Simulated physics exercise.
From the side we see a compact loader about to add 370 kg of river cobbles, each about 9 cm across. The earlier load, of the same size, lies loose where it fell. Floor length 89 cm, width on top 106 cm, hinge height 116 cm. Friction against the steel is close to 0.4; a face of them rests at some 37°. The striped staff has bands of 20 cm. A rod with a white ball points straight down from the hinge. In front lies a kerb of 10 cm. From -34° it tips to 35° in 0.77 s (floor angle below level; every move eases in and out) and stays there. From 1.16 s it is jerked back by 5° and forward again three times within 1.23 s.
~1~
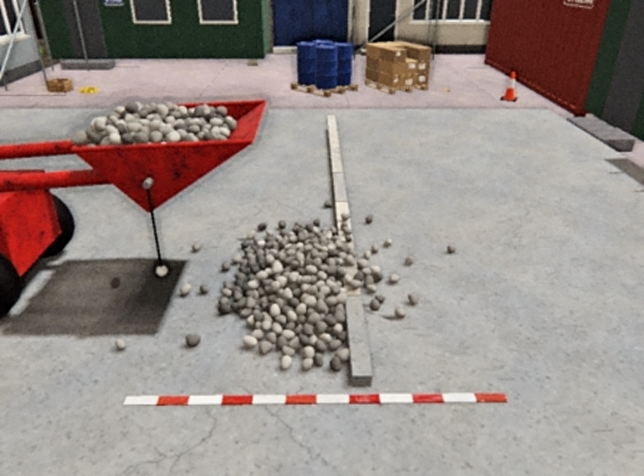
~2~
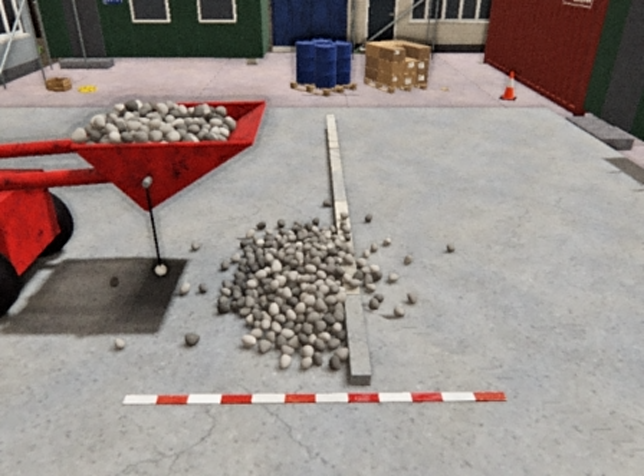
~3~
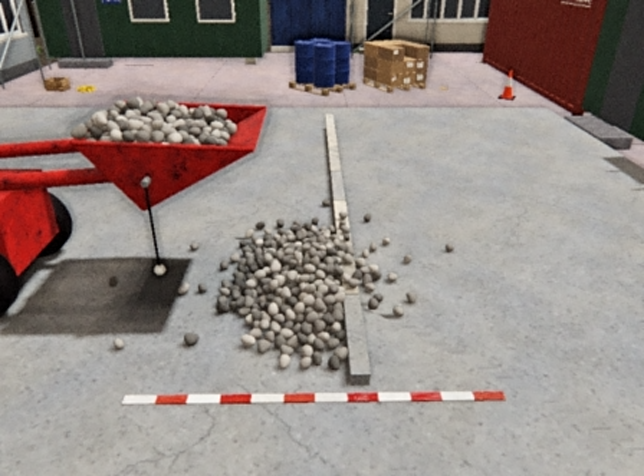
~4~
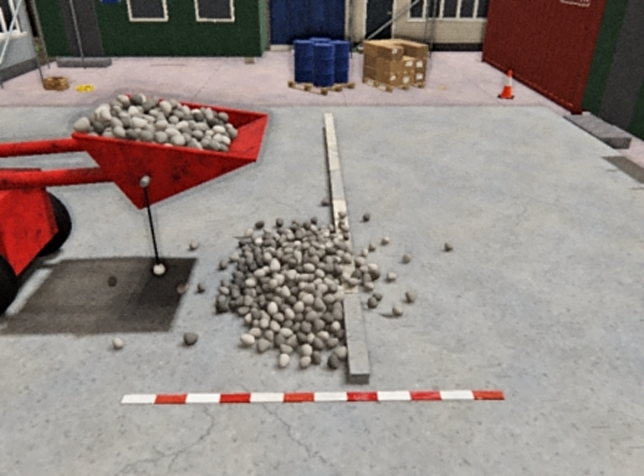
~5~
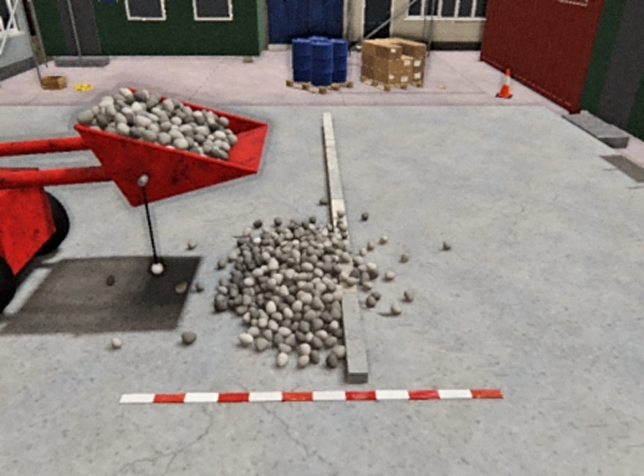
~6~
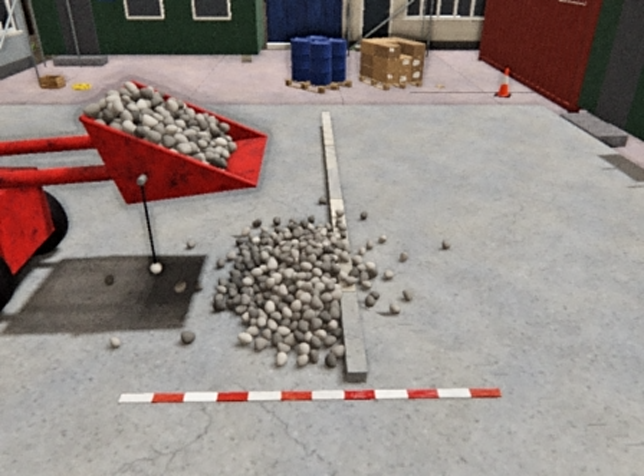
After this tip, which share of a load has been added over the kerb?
About 11 per cent.
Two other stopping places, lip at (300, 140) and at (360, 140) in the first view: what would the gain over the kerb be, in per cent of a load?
About 50 and 95 per cent.
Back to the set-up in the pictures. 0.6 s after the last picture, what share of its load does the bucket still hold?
Roughly 85 per cent is still inside.
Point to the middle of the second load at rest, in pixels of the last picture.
Their middle is at about (288, 263).
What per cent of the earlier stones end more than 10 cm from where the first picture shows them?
Roughly 15 per cent of them.
Then, 0.3 s after the last picture the floor is at 25°; in per cent of one load, 100 in the bucket, 97 on this side of the kerb, 4 over the kerb; the foremost stones are at (394, 258).
Then, 0.6 s after the last picture the floor is at 35°; in per cent of one load, 83 in the bucket, 114 on this side of the kerb, 4 over the kerb; the foremost stones are at (394, 258).
Then, 2.5 s after the last picture the floor is at 35°; in per cent of one load, 0 in the bucket, 186 on this side of the kerb, 15 over the kerb; the foremost stones are at (456, 287).
Then, 5.2 s after the last picture the floor is at 35°; in per cent of one load, 0 in the bucket, 186 on this side of the kerb, 15 over the kerb; the foremost stones are at (456, 287). Net gain over the kerb, 11.
